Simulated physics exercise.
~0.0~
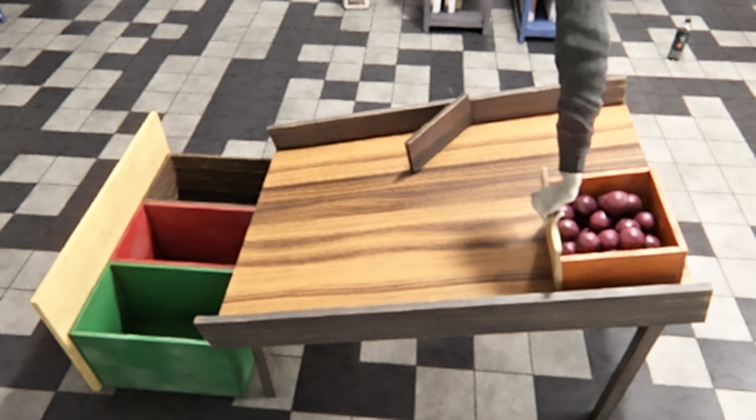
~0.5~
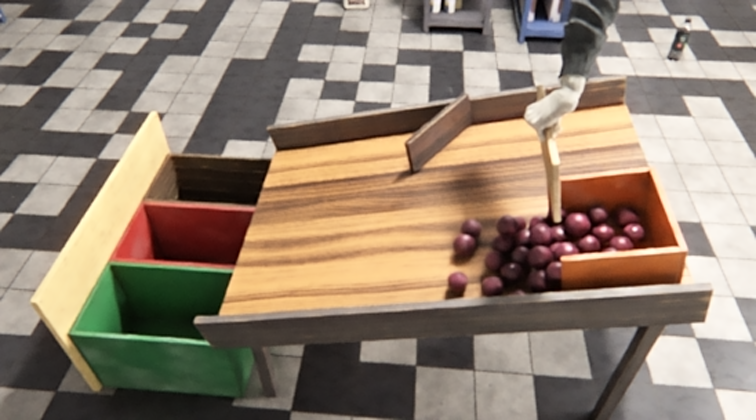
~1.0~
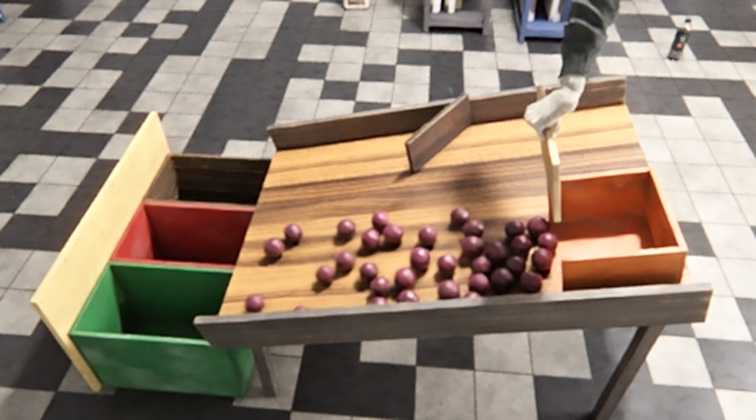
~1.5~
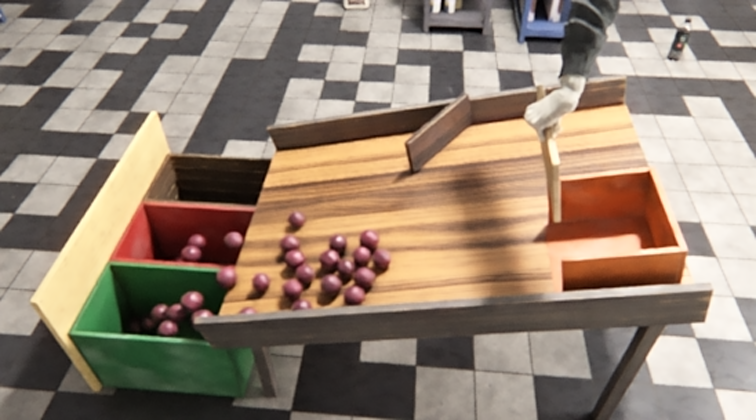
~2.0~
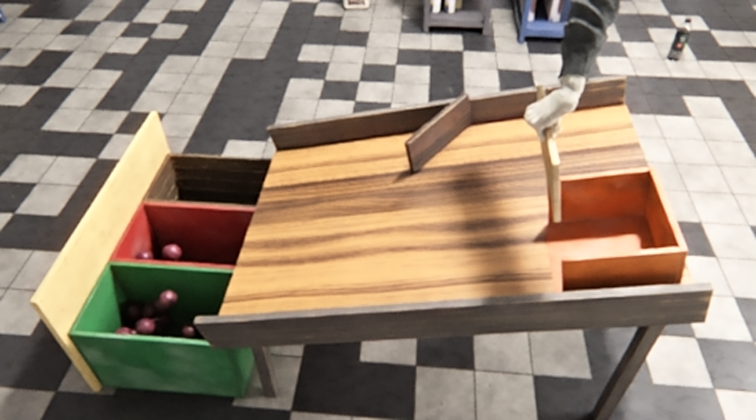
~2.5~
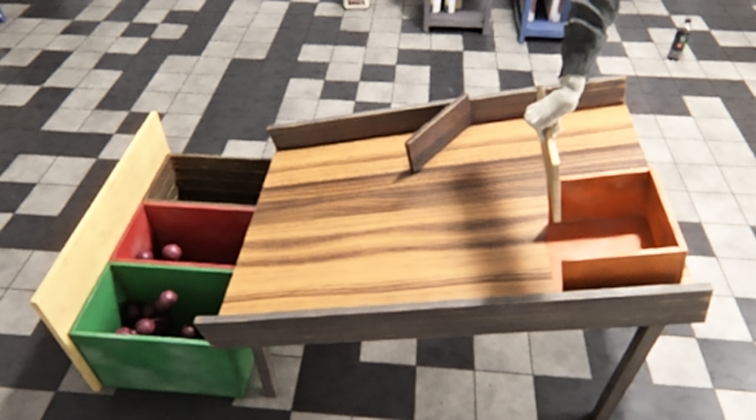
On a checkered floor, a gloved hand lifting a gate, dark red onions rolling left down a sloped table into green and red bins.
